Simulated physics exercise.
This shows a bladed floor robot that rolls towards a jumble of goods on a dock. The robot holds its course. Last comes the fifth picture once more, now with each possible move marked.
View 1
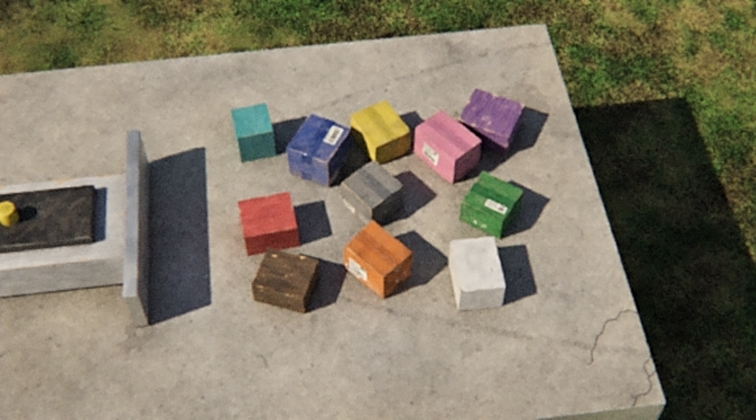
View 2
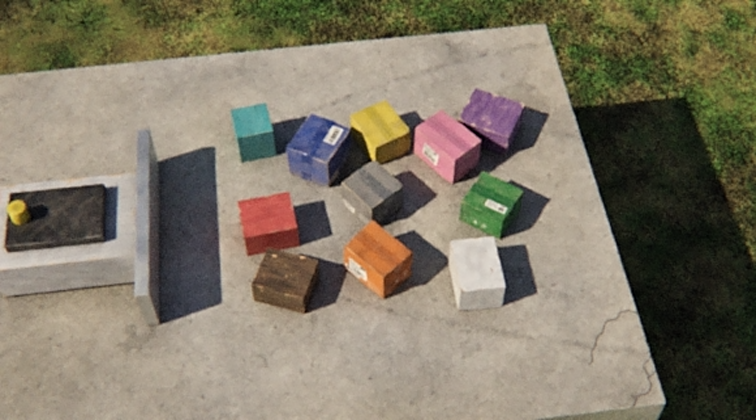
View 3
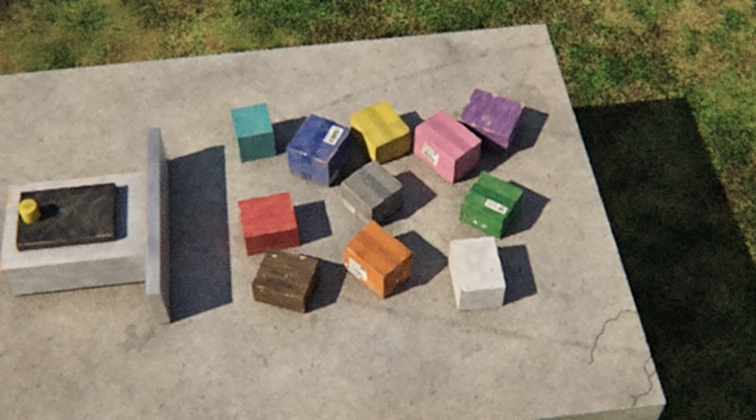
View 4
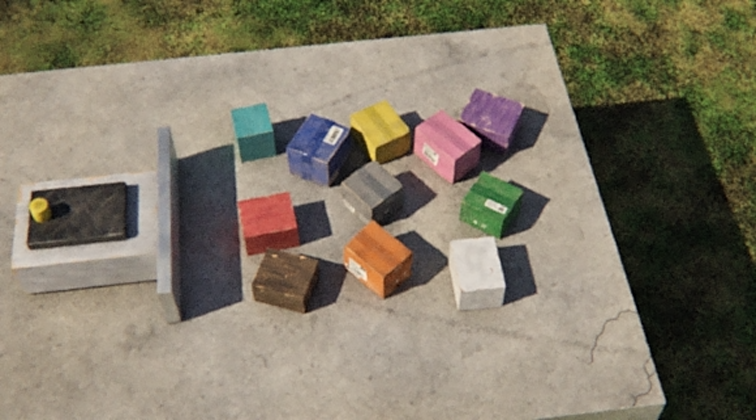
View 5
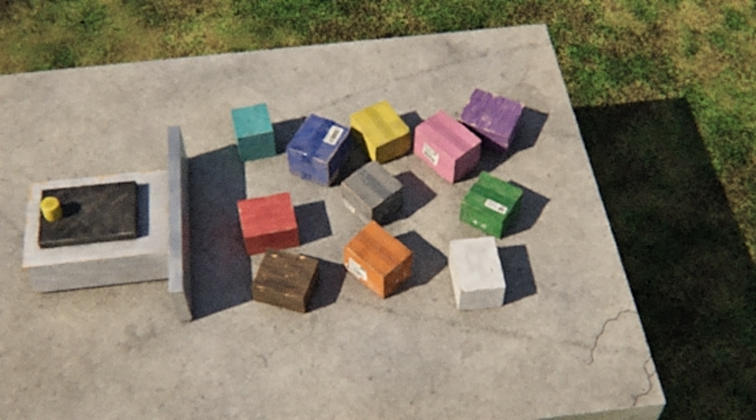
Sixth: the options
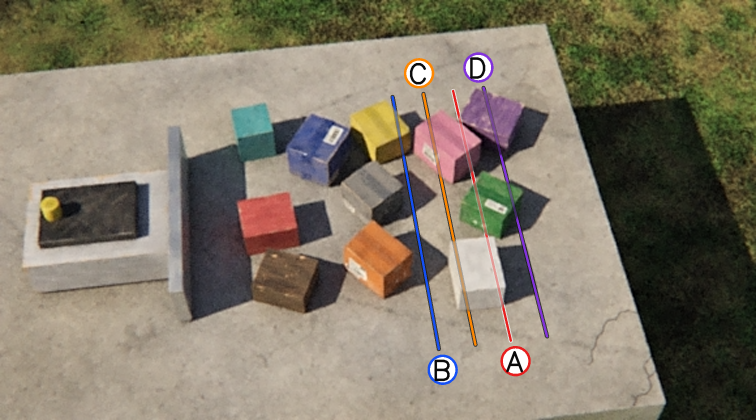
A pale, box-shaped machine with a dark top, a small yellow knob and a wide upright blade at its front slides slowly and steadily rightward from the left edge of a concrete slab. Seen from a fixed, high viewpoint, the sunlit slab is bordered by patchy grass. Turquoise, blue, yellow, pink, purple, grey, green, red, brown, orange and white boxes sit motionless right of the blade.
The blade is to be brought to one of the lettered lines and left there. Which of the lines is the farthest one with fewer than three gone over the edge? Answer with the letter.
At D, and not beyond.
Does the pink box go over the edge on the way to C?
By then, no.
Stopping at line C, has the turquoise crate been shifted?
Yes.
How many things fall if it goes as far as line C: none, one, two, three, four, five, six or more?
By then, none.
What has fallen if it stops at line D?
It is the white crate.
On the marked copy, A at (479, 205); B at (414, 212); C at (447, 208); D at (513, 201).
With D. Early on, robot (222, 199); turquoise crate (282, 121); orange parcel (400, 262).
Further on, robot (344, 186); white crate (557, 268); purple crate (513, 109).
At the end, robot (437, 176); white crate over the edge; pink box (574, 117); one fallen.
As for the rest, A is within the limit but short; B is within the limit but short; C is within the limit but short.
